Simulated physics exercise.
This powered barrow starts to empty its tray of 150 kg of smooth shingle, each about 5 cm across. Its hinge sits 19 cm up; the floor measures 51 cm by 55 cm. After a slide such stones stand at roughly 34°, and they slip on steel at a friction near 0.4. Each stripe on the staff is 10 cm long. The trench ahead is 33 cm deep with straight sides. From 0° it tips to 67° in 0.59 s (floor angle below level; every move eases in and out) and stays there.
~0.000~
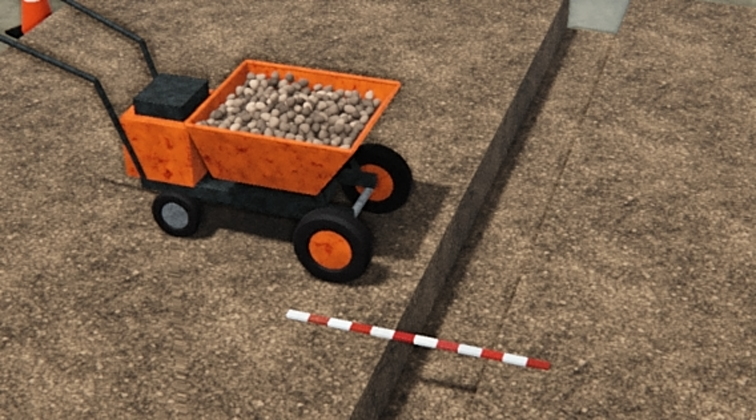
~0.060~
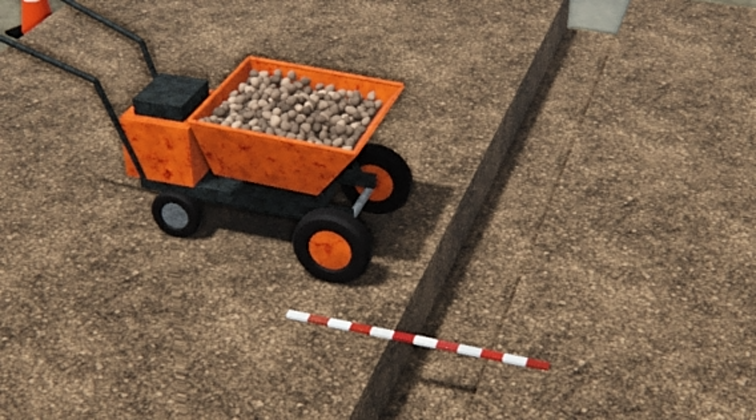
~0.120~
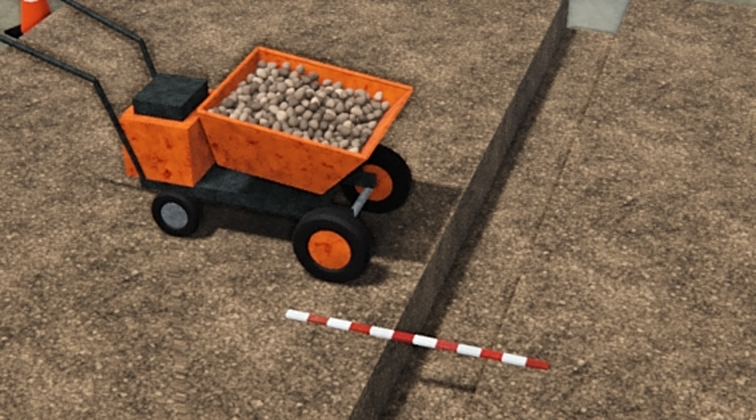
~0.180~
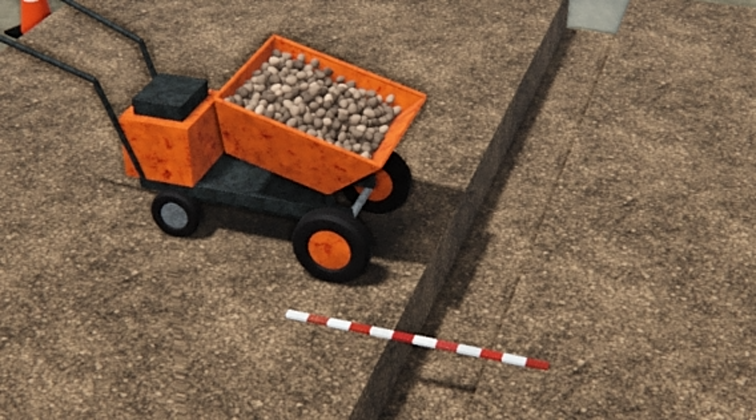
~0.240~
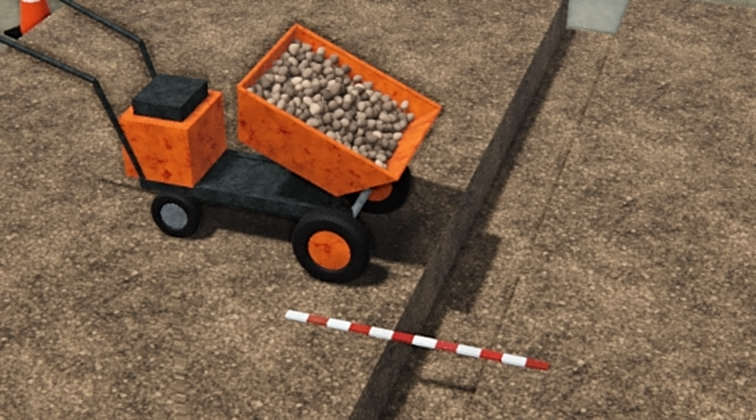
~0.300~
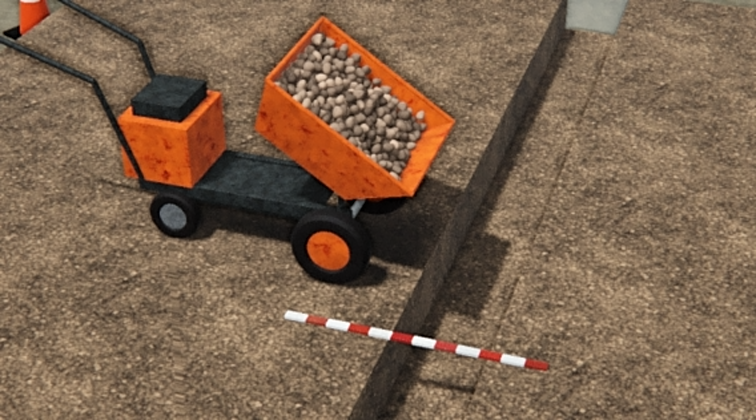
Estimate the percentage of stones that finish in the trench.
Some 49 per cent of it.
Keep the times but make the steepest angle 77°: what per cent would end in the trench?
Then about 45 per cent.
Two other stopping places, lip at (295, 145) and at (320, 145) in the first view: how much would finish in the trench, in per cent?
Near 95 per cent from the first place, 80 from the second.
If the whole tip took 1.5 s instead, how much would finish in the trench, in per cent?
Then about 80 per cent.
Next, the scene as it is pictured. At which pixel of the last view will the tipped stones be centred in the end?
Around (529, 274).
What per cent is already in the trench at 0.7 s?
About 25 per cent by then.
After 0.4 s the floor is at 56°; 100 % in the tray; the foremost stones are at (436, 193).
After 0.7 s the floor is at 67°; 73 % in the tray, 24 % in the trench, 3 % past the trench; the foremost stones are at (531, 268).
After 1.0 s the floor is at 67°; 19 % in the tray, 29 % in the trench, 51 % past the trench; the foremost stones are at (729, 310).
After 3.0 s the floor is at 67°; 0 % in the tray, 49 % in the trench, 51 % past the trench; the foremost stones are past the picture's edge.
